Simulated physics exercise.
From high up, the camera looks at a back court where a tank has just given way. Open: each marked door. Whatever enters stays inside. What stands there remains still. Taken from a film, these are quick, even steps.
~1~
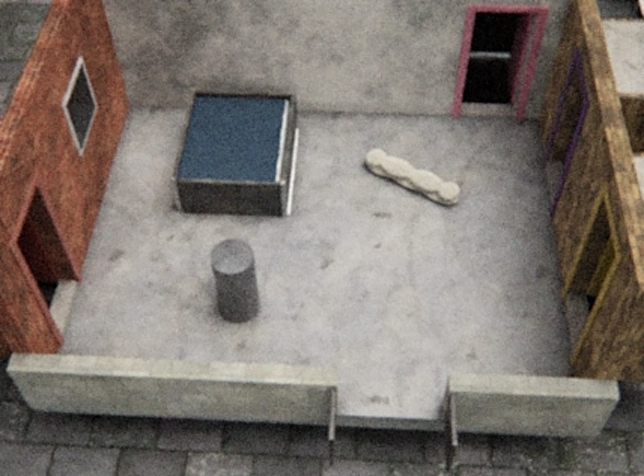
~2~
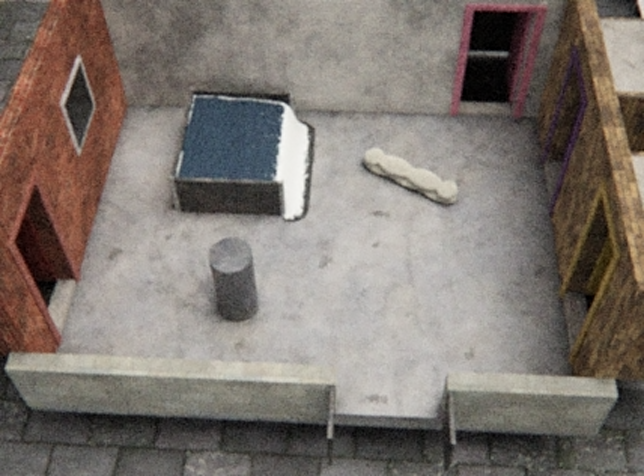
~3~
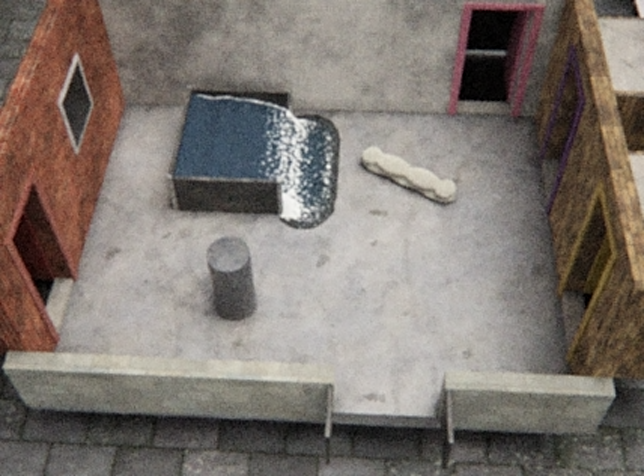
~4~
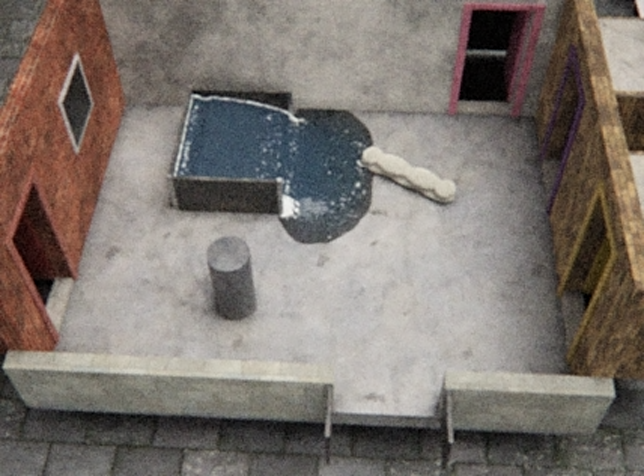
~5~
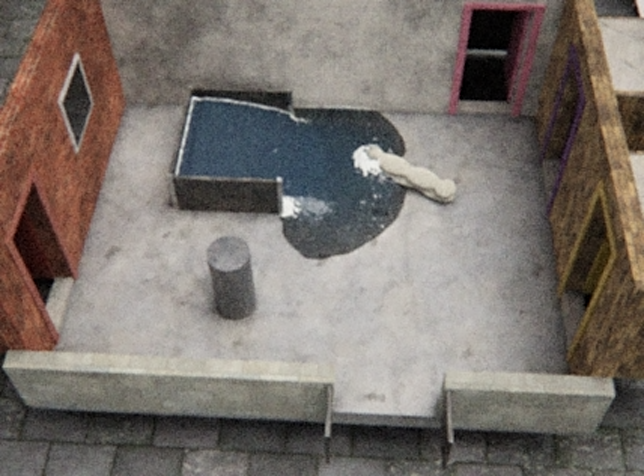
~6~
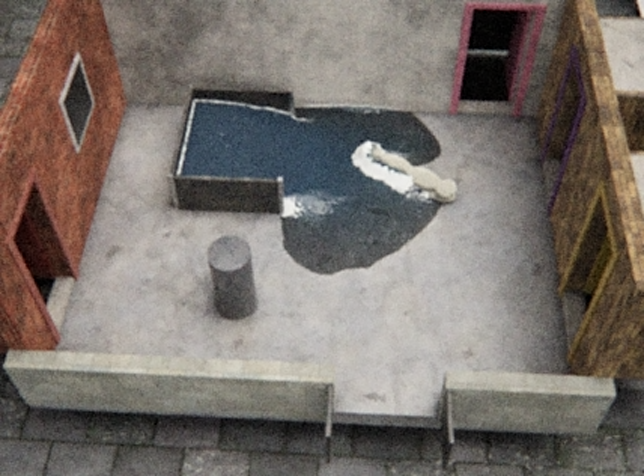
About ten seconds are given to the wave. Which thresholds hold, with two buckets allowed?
As I see it, purple door: Not too much gets in there; yellow door: Not too much gets in there; pink door: Too much gets in there; red door: Not too much gets in there.
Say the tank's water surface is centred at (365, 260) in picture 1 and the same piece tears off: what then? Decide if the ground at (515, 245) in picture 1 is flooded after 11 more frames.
Submerged.
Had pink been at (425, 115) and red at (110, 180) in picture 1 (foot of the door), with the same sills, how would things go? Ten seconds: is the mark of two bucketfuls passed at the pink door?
In that case the pink one gets flooded.
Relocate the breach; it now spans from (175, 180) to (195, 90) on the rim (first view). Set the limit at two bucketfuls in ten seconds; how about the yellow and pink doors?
In brief, the yellow door stops short; the pink door stops short.
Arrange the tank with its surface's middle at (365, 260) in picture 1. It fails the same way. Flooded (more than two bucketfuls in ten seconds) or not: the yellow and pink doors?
Lab note - yellow door crosses the line; pink door crosses the line.
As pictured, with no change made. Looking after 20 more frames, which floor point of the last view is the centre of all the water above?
The spot I would choose is (428, 228).
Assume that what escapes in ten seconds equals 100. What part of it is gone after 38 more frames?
Working it through, I arrive at 50 per cent.
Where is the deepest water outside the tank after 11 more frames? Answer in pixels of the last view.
Point to roughly (535, 120).
A moment on, water covers 35 % of the floor; the purple door not reached, the yellow door not reached, the pink door wet at the sill, nothing in, the red door not reached.
Next, water covers 45 % of the floor; the purple door wet at the sill, nothing in, the yellow door wet at the sill, nothing in, the pink door under two buckets in, the red door not reached.
Then, water covers 50 % of the floor; the purple door under two buckets in, the yellow door wet at the sill, nothing in, the pink door over two buckets in, the red door not reached.
Later, water covers 70 % of the floor; the purple door under two buckets in, the yellow door under two buckets in, the pink door over two buckets in, the red door not reached.
In the end, water covers 95 % of the floor; the purple door under two buckets in, the yellow door under two buckets in, the pink door over two buckets in, the red door wet at the sill, nothing in.
